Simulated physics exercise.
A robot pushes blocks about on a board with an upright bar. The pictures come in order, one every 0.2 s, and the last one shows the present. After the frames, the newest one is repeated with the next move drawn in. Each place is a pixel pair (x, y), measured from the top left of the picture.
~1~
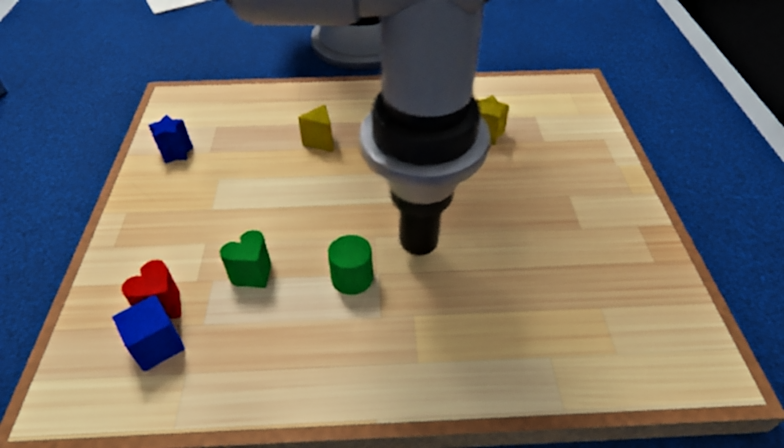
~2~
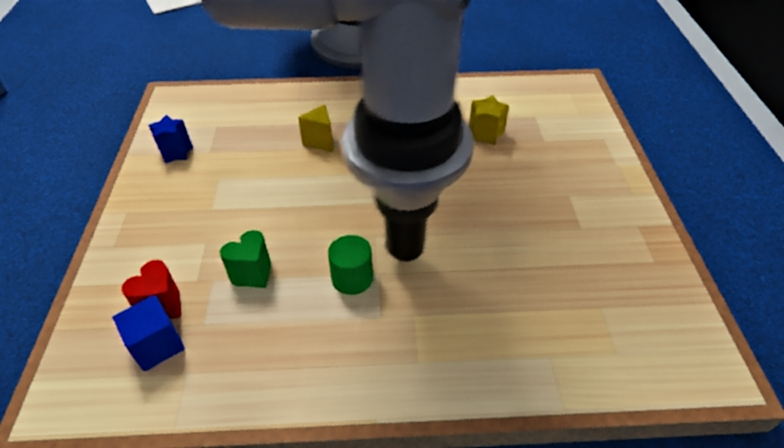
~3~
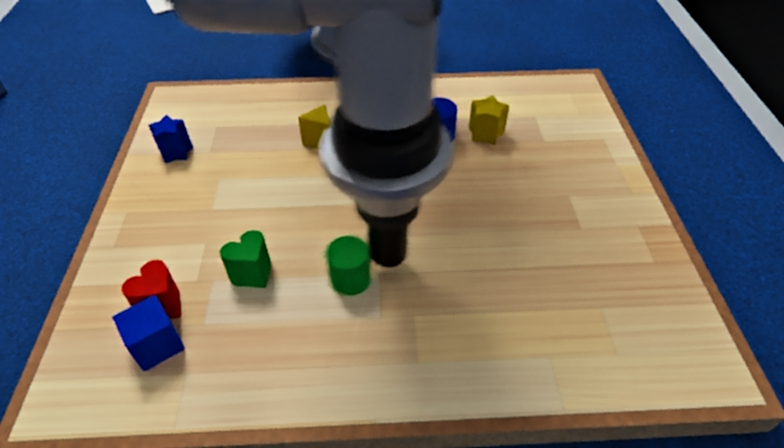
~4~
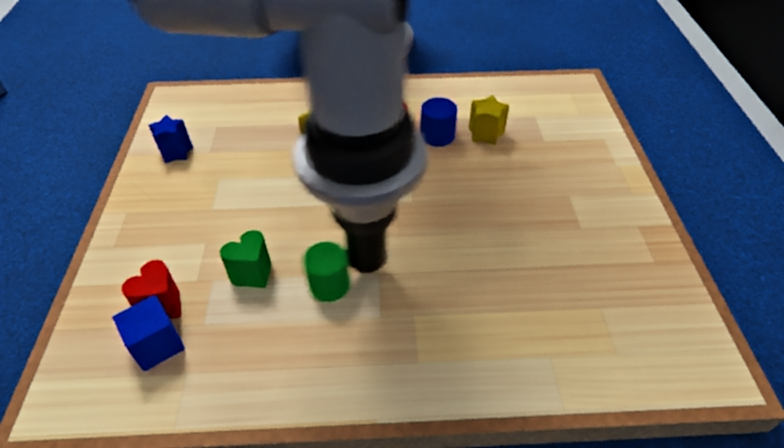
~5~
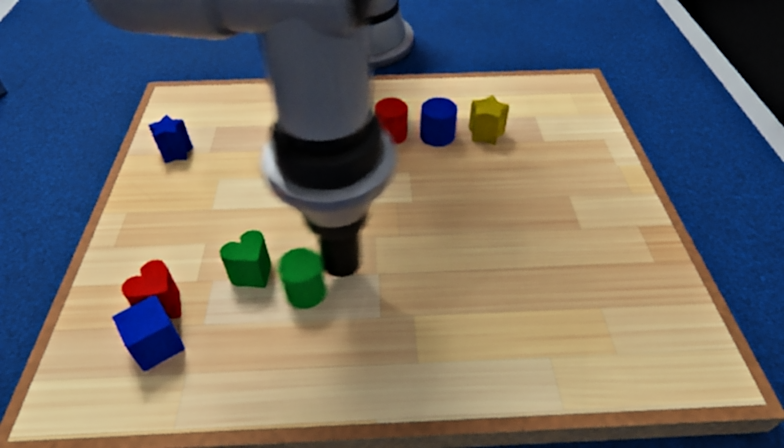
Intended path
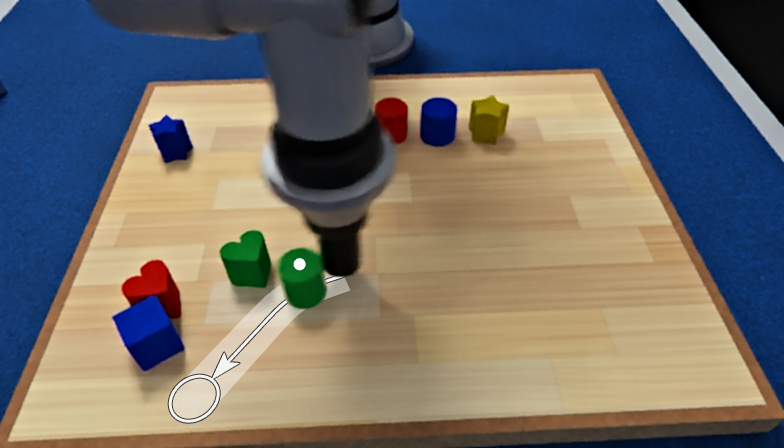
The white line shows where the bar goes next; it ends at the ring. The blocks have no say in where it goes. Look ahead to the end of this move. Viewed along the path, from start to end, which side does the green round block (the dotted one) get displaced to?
The shift is rightward.
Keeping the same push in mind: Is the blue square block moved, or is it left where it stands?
Here's my answer: The blue square block gets displaced.
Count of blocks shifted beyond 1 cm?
Two blocks shift.
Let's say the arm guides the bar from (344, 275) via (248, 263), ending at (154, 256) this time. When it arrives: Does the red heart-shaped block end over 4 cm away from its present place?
My answer is no.
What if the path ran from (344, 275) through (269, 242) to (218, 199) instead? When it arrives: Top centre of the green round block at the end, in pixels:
For the centre of its top, I'd go with (270, 268).
The line goes from (344, 275) via (288, 300) and (244, 345), ending at (194, 398); the dot is on the green round block.
The first path, step by step. One third of the way, bar (285, 286); green round block (237, 290).
Two thirds of the way, bar (238, 332); blue square block (134, 321); green round block (186, 316).
At the end, bar (187, 386); blue square block (118, 324), turned 30° clockwise; green heart-shaped block unmoved; green round block (165, 330).
